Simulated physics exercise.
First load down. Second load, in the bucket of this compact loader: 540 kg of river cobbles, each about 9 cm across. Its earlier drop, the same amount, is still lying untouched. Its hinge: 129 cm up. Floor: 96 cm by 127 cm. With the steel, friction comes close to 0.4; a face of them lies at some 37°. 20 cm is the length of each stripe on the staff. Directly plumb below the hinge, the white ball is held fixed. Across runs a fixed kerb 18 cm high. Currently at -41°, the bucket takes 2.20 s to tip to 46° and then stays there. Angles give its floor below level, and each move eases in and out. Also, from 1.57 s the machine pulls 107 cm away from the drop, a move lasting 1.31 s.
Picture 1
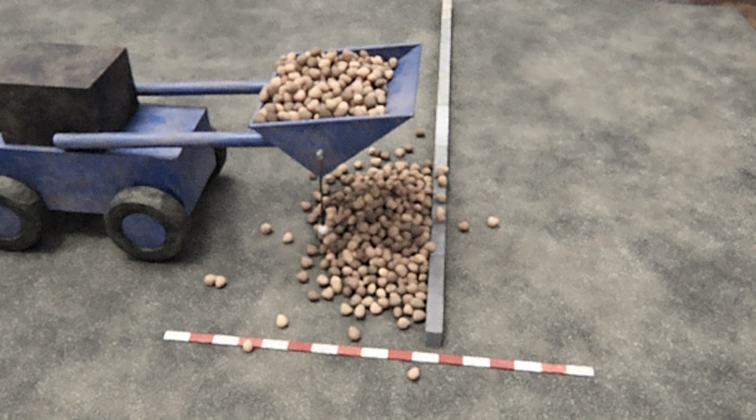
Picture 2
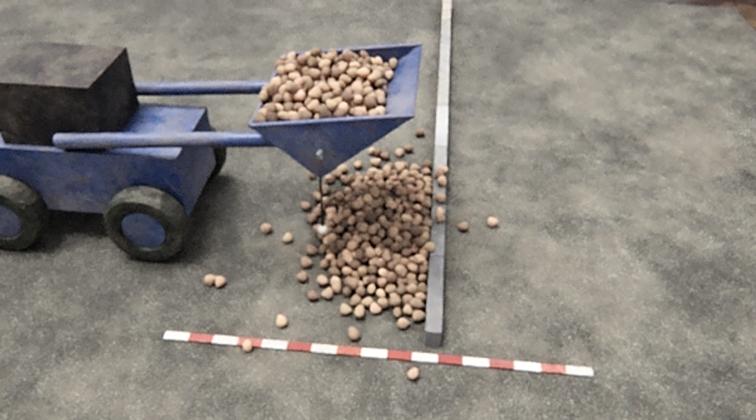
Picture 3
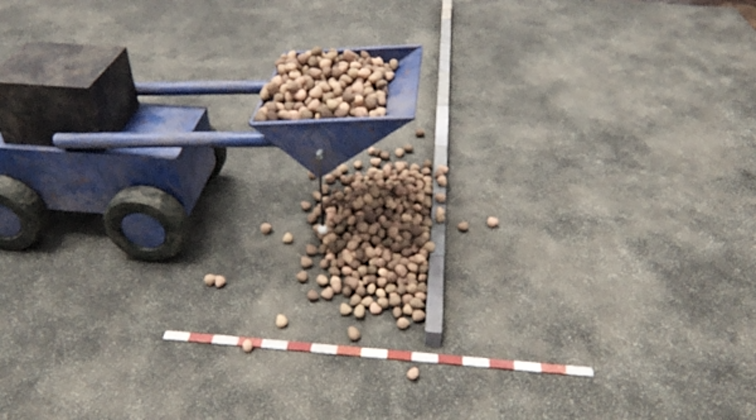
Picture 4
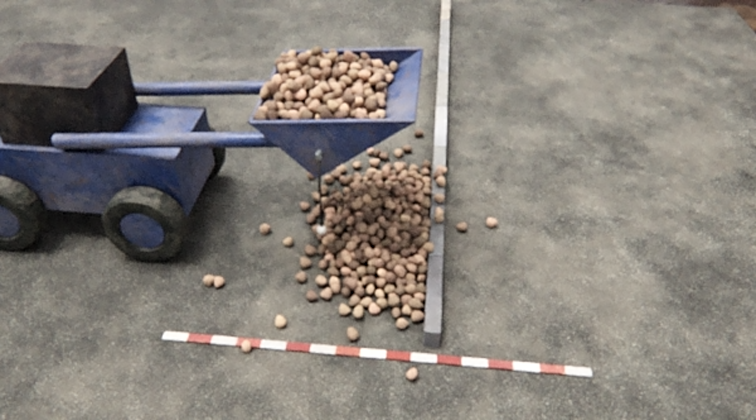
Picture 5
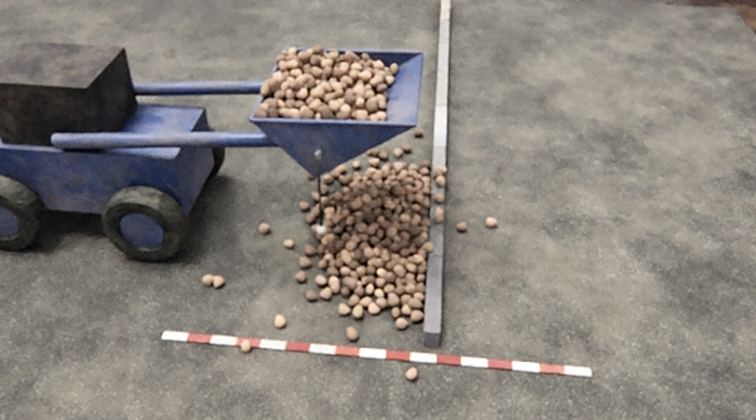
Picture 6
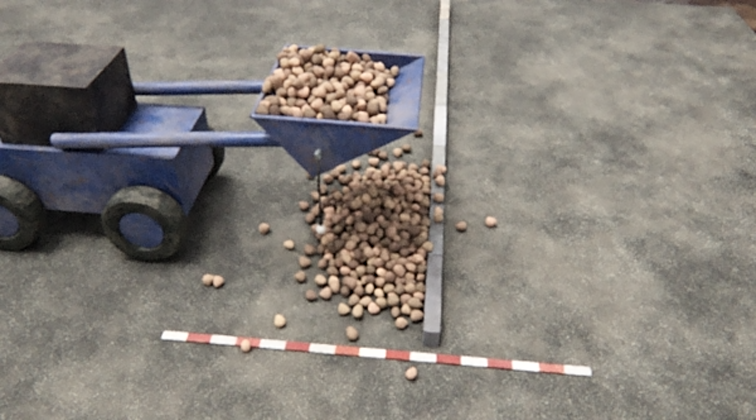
A blue loader's bucket full of brownish stones tilts slightly downward above a similar pile.
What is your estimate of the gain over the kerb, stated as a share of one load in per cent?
My estimate is 15 per cent of one load.
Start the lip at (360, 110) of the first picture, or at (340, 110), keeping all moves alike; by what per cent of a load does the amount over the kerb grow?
The first would add around 0 per cent, the second around 0 per cent.
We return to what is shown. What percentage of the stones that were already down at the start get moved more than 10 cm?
Estimate: 15 %, roughly.
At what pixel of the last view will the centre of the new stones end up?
Middle: Approx. (395, 216) px.
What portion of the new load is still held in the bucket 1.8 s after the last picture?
Estimate: 0 % remaining inside, roughly.
Then, 1.2 s after the last picture the floor is at 32°; in per cent of one load, 89 in the bucket, 111 on this side of the kerb; the foremost stones are at (448, 200).
Then, 1.8 s after the last picture the floor is at 46°; in per cent of one load, 0 in the bucket, 189 on this side of the kerb, 11 over the kerb; the foremost stones are at (518, 241).
Then, 2.9 s after the last picture the floor is at 46°; in per cent of one load, 0 in the bucket, 185 on this side of the kerb, 16 over the kerb; the foremost stones are at (573, 258).
Then, 5.7 s after the last picture the floor is at 46°; in per cent of one load, 0 in the bucket, 185 on this side of the kerb, 16 over the kerb; the foremost stones are at (573, 259). Net gain over the kerb, 15.
